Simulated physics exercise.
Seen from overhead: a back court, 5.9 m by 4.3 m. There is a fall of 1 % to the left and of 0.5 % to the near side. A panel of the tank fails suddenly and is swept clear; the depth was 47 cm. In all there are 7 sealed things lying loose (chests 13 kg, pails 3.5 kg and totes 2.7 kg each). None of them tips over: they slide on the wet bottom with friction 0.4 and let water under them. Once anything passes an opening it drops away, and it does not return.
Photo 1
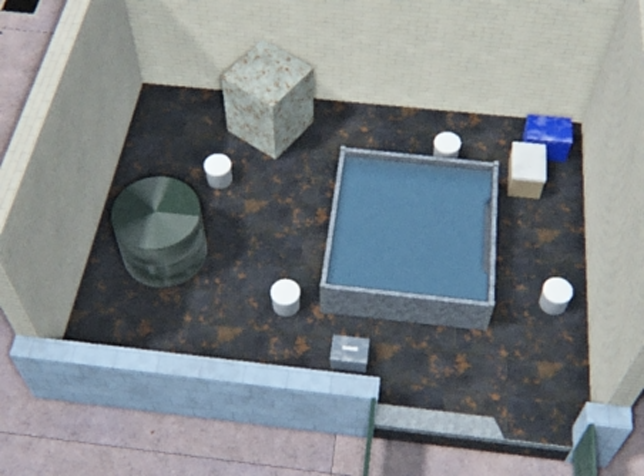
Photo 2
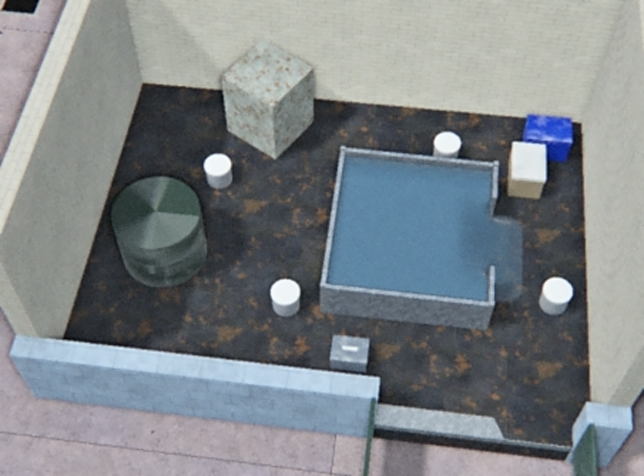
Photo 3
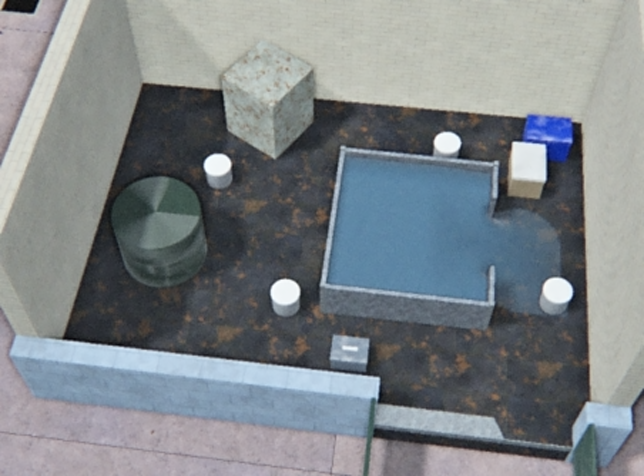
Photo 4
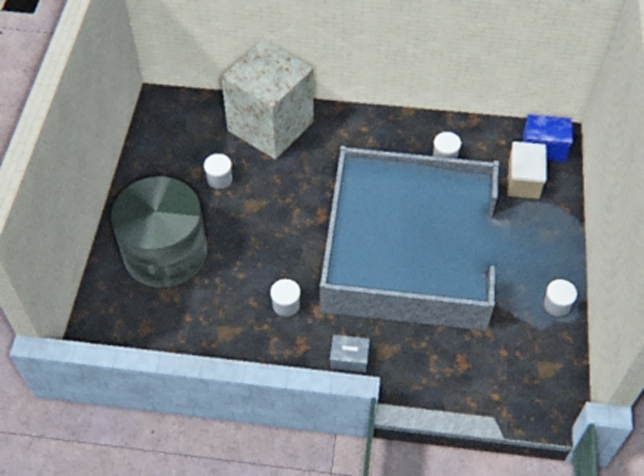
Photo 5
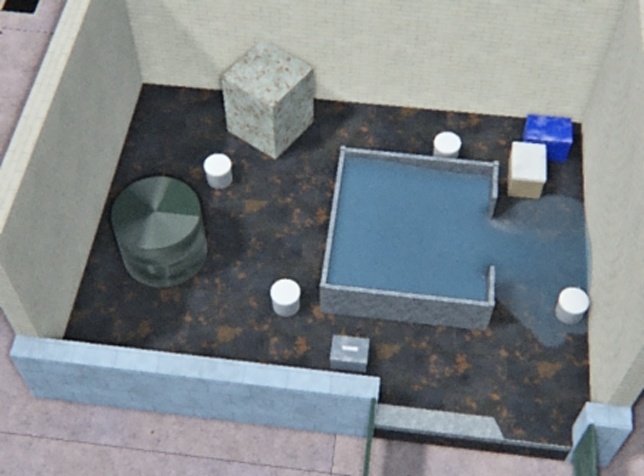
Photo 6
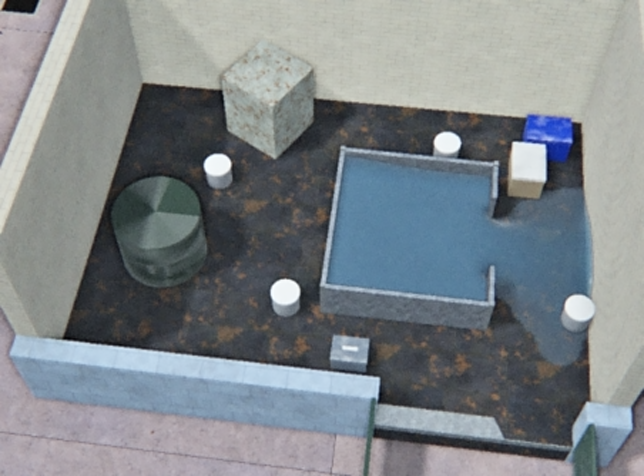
Water pours from the right side of a square tank and nudges a white pail.
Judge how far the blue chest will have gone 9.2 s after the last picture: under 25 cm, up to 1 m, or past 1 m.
It ends a long distance off.
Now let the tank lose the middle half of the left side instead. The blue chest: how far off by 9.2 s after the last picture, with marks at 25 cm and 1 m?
My answer is that the blue chest remains put.
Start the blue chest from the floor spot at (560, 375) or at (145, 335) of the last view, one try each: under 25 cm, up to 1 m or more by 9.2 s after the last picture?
Swept far; nearly still.
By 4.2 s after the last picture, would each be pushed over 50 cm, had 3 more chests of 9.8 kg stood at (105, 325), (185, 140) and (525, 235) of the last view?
Listed order gives within the limit, within the limit, above the limit.
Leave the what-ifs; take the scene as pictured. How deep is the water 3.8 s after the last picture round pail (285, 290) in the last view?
Depth: Near 0 cm.
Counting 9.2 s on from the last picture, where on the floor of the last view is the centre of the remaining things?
Near (264, 232).
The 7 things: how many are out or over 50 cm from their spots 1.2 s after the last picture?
At that time I count 1.
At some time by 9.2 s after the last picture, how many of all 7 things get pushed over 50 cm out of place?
Total: 5.
Then, 1.2 s after the last picture the blue chest is near (526, 108), 0.4 m from its start, aground; 1 of 7 are out; 0 afloat.
Then, 3.8 s after the last picture the blue chest is near (282, 154), 3.4 m from its start, aground; 1 of 7 are out; 1 afloat.
Then, 6.2 s after the last picture the blue chest is near (225, 213), 4.2 m from its start, aground; 1 of 7 are out; 1 afloat.
Then, 9.2 s after the last picture the blue chest is near (225, 213), 4.2 m from its start, aground; 1 of 7 are out; 3 afloat.
